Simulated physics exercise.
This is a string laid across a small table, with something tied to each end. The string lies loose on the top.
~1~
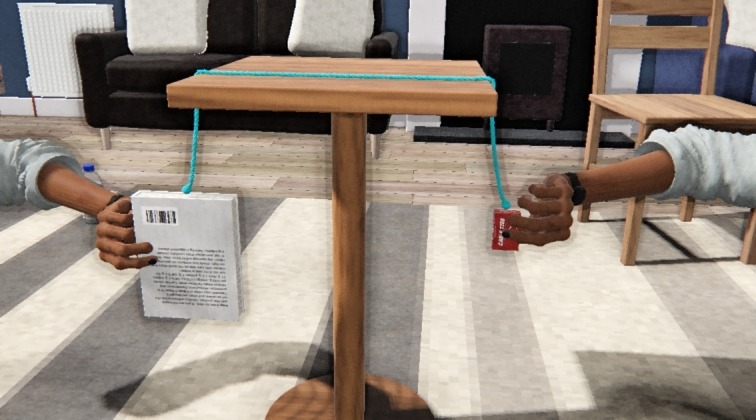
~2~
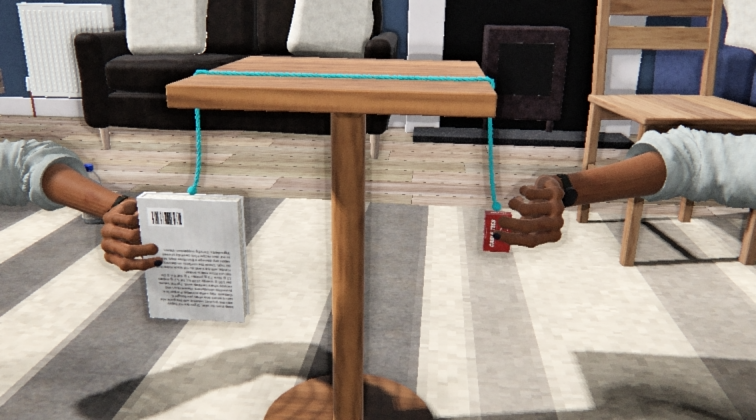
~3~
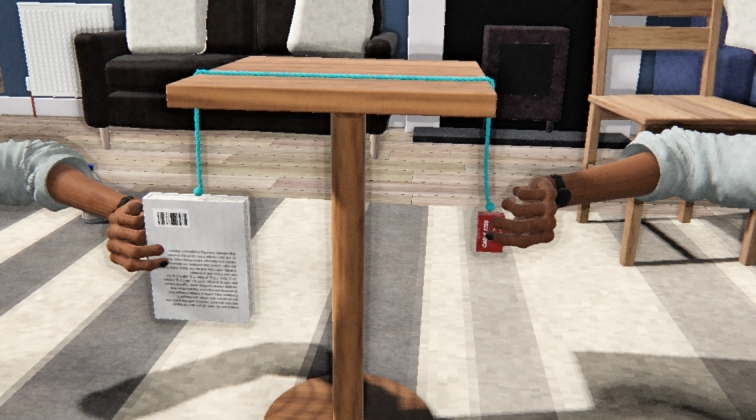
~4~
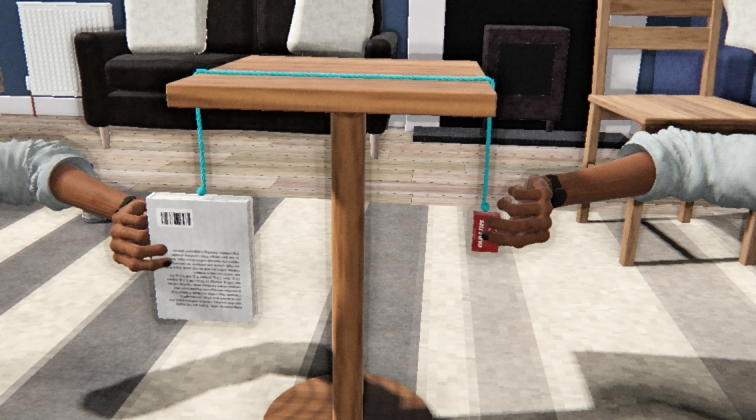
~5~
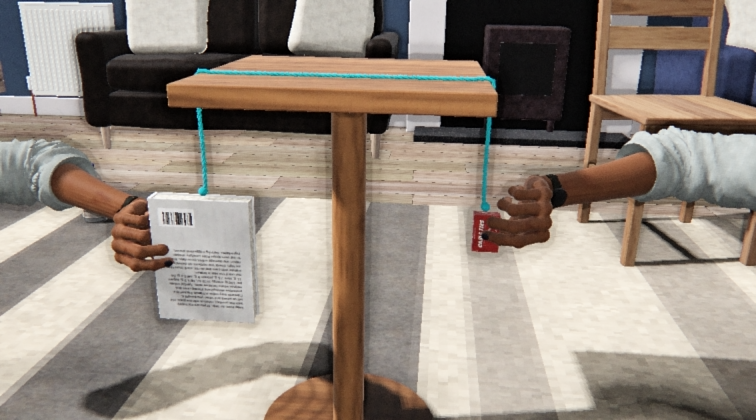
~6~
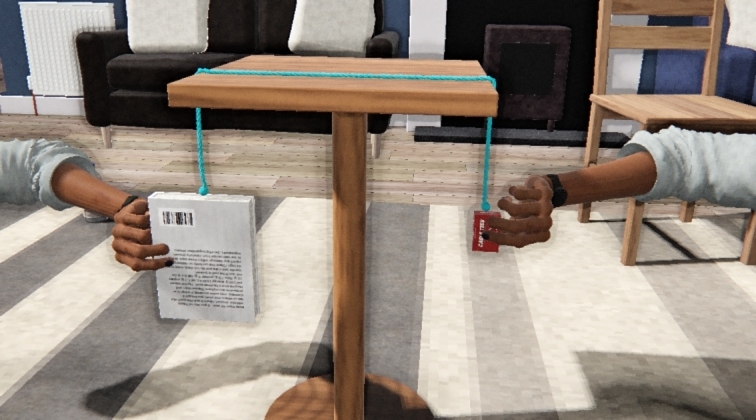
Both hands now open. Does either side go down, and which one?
In the end the string goes down on the left.
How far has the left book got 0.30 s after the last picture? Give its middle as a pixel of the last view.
Near (216, 362).
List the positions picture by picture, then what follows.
The first picture shows left book (190, 257); right matchbox (506, 230); string over the top (348, 76).
The second picture shows left book (196, 259); right matchbox (497, 231).
The third picture shows left book (201, 259); right matchbox (490, 232).
The fourth picture shows left book (204, 259); right matchbox (486, 232).
The fifth picture shows left book (206, 259); right matchbox (486, 232).
The sixth picture shows left book (206, 258); right matchbox (486, 232); string over the top (348, 76).
Then, 0.30 s later than the last view, left book lower near (216, 362); right matchbox pulled up onto the top.
Then, 0.60 s later than the last view, left book down on the floor near (214, 404); right matchbox lower.
Then, 0.92 s later than the last view, left book down on the floor near (214, 404); right matchbox down on the floor.
Finally, left book down on the floor near (214, 404); right matchbox down on the floor. The string sinks on the left side.
